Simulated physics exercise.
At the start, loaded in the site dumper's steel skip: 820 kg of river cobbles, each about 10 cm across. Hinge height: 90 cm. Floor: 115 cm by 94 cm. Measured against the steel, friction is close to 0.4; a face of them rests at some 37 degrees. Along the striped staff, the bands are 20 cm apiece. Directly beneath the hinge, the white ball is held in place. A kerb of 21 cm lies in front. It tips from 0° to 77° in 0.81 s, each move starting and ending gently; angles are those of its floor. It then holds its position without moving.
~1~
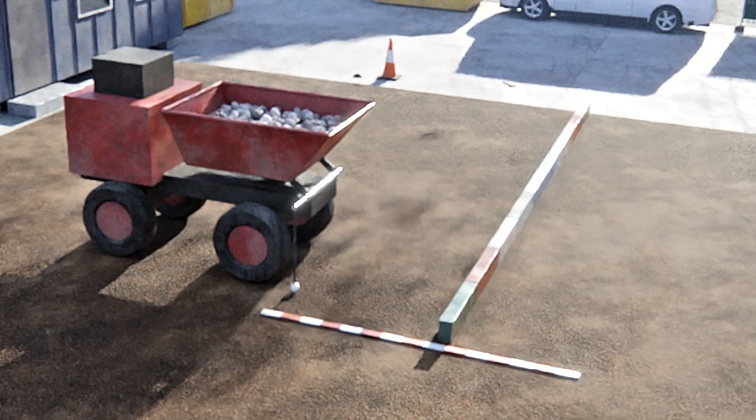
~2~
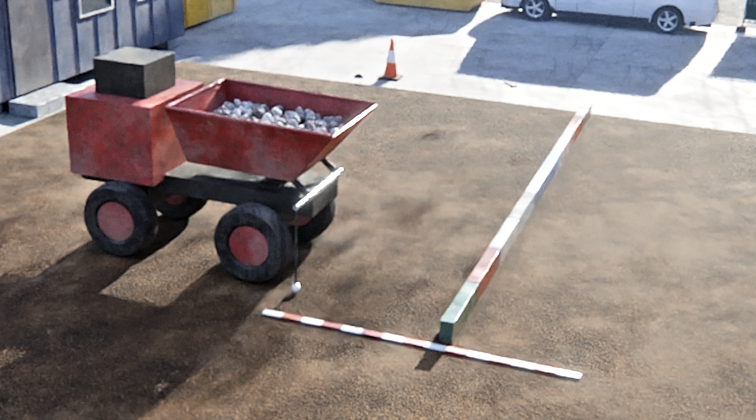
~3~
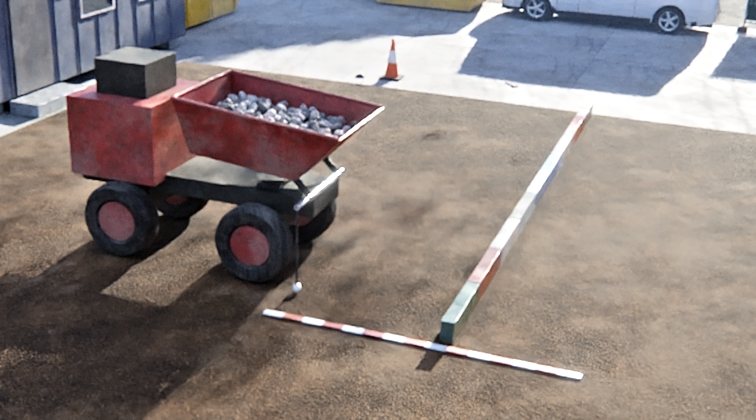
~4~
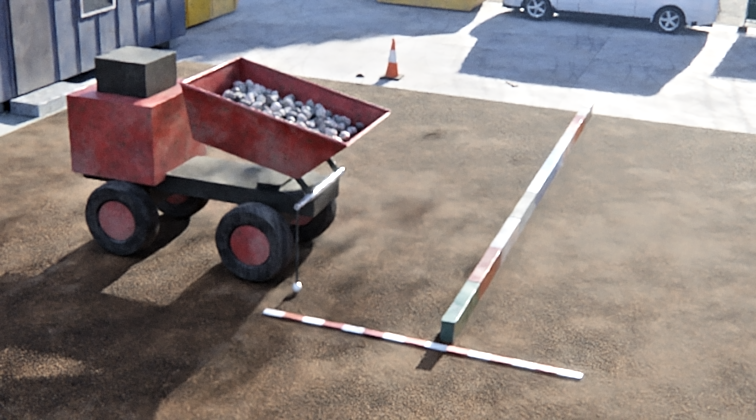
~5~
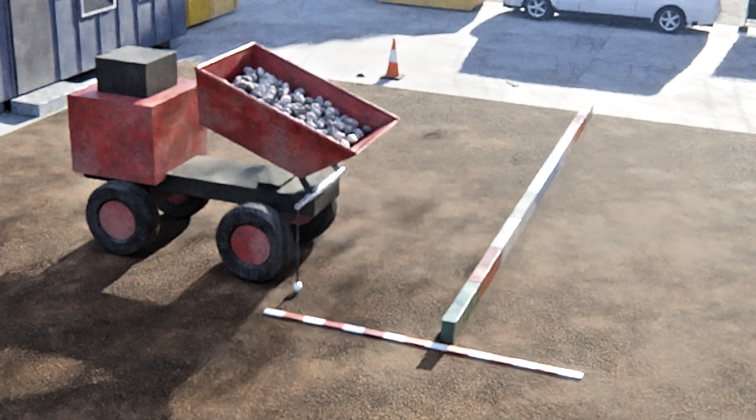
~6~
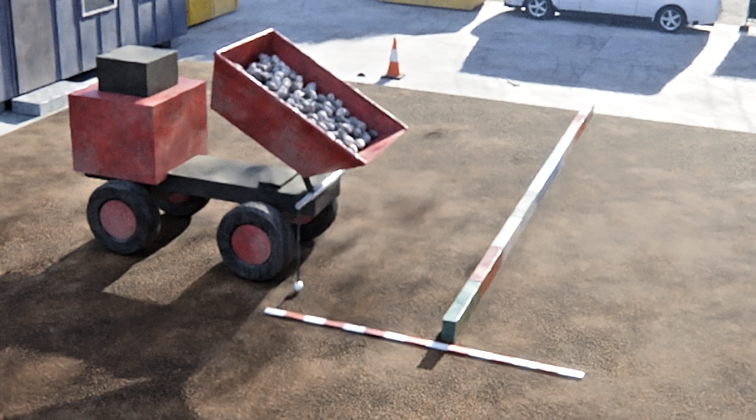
The footage shows a red dumper standing on brown ground beside a striped staff and a long kerb, its skip loaded with grey stones; the skip tilts steadily steeper, its left end rising while the stones stay inside.
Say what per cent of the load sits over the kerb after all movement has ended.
About 30 per cent of it.
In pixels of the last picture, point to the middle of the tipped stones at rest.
The middle should be near (457, 285).
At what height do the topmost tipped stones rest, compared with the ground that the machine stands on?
Height: About 42 cm above ground level.
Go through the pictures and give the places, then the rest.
In the first picture, lip at (329, 135), floor tilted 0°, highest stones at (270, 115).
In the second picture, the skip is at 2°, its lip at (333, 137); the top of the load is at (252, 111).
In the third picture, the skip is at 6°, its lip at (339, 140); the top of the load is at (250, 104).
In the fourth picture, the skip is at 12°, its lip at (347, 146); the top of the load is at (243, 91).
In the fifth picture, the skip is at 20°, its lip at (356, 154); the top of the load is at (250, 78).
In the sixth picture, the skip is at 29°, its lip at (365, 164); the top of the load is at (263, 65).
A little later the floor is at 65°; 100 % in the skip; the foremost stones are at (378, 181).
Then the floor is at 77°; 91 % in the skip, 9 % on this side of the kerb; the foremost stones are at (431, 233).
Later still the floor is at 77°; 14 % in the skip, 66 % on this side of the kerb, 20 % over the kerb; the foremost stones are at (540, 300).
In the end the floor is at 77°; 0 % in the skip, 70 % on this side of the kerb, 30 % over the kerb; the foremost stones are past the picture's edge.
